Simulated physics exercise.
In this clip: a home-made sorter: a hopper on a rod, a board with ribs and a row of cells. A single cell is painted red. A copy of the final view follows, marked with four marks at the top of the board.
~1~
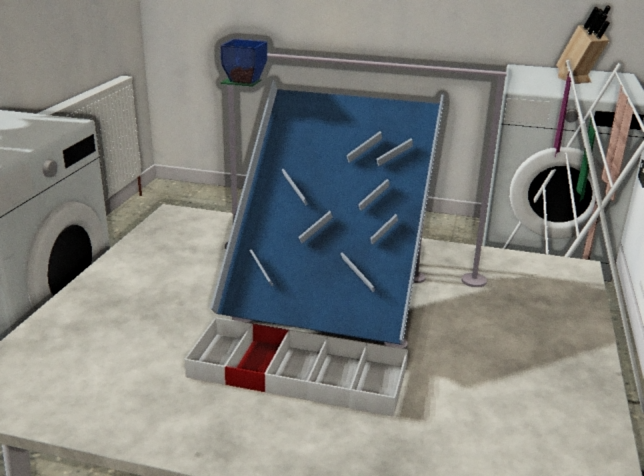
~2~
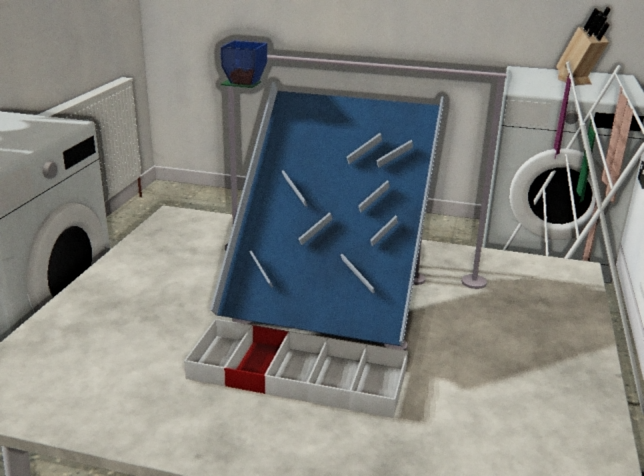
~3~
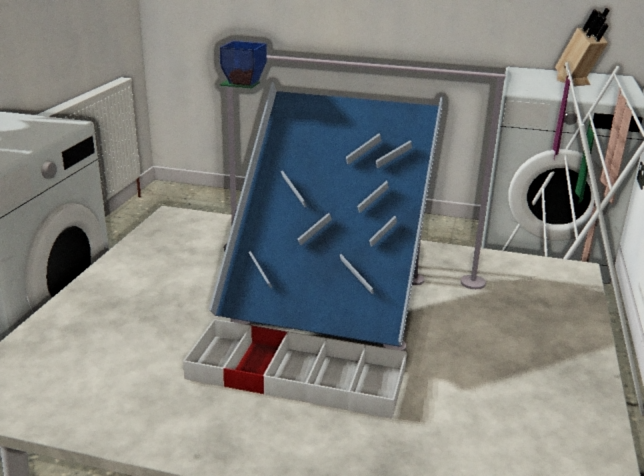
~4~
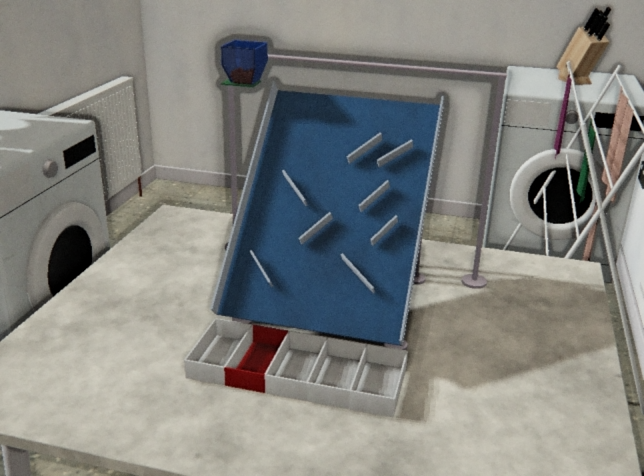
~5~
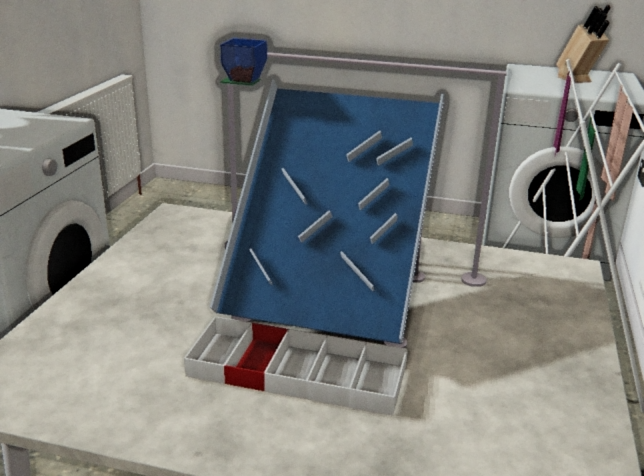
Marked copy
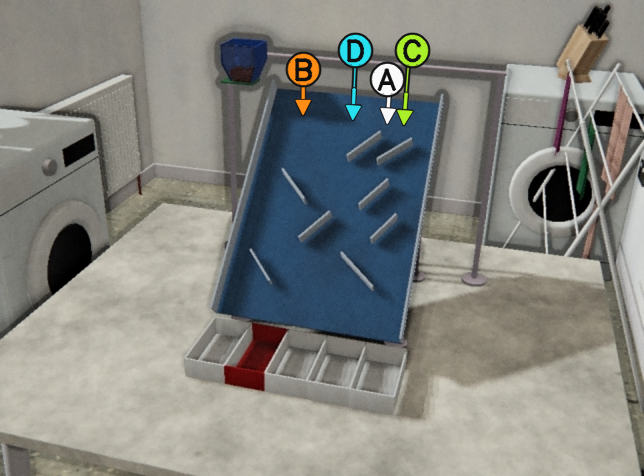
In a laundry room with white washing machines, a tilted blue board with pale ribs stands on a table above a row of five cells, one painted red. A small blue hopper sits on a rod at the upper left. Nothing visibly moves from start to finish.
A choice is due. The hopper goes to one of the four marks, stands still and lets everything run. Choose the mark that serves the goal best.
Mark D.
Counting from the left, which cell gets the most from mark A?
It is the third one.
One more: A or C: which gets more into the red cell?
That is mark A.
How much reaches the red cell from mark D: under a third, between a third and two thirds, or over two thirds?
It is between a third and two thirds.
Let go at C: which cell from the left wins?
It is the third one.
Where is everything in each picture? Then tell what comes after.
In the first picture, hopper near (245, 74), kidney beans, door shut.
In the second picture, ribs (347, 157) to (381, 133), (377, 161) to (412, 140), (283, 171) to (304, 201).
In the third picture, ribs (358, 207) to (387, 181), (298, 240) to (329, 213), (370, 241) to (395, 217).
In the fourth picture, ribs (251, 251) to (269, 282), (341, 254) to (373, 288).
In the fifth picture, red cell near (245, 377), number 2 of 5 from the left.
On the marked copy, mark A meets the board at (387, 118); mark B meets the board at (303, 109); mark C meets the board at (404, 119); mark D meets the board at (353, 114).
If A is chosen, close to a third in the red cell, close to two thirds in other cells.
If B is chosen, close to a quarter in the red cell, close to two thirds in other cells, only a few outside the box.
If C is chosen, close to a quarter in the red cell, the bulk in other cells.
If D is chosen, close to half in the red cell, close to half in other cells.
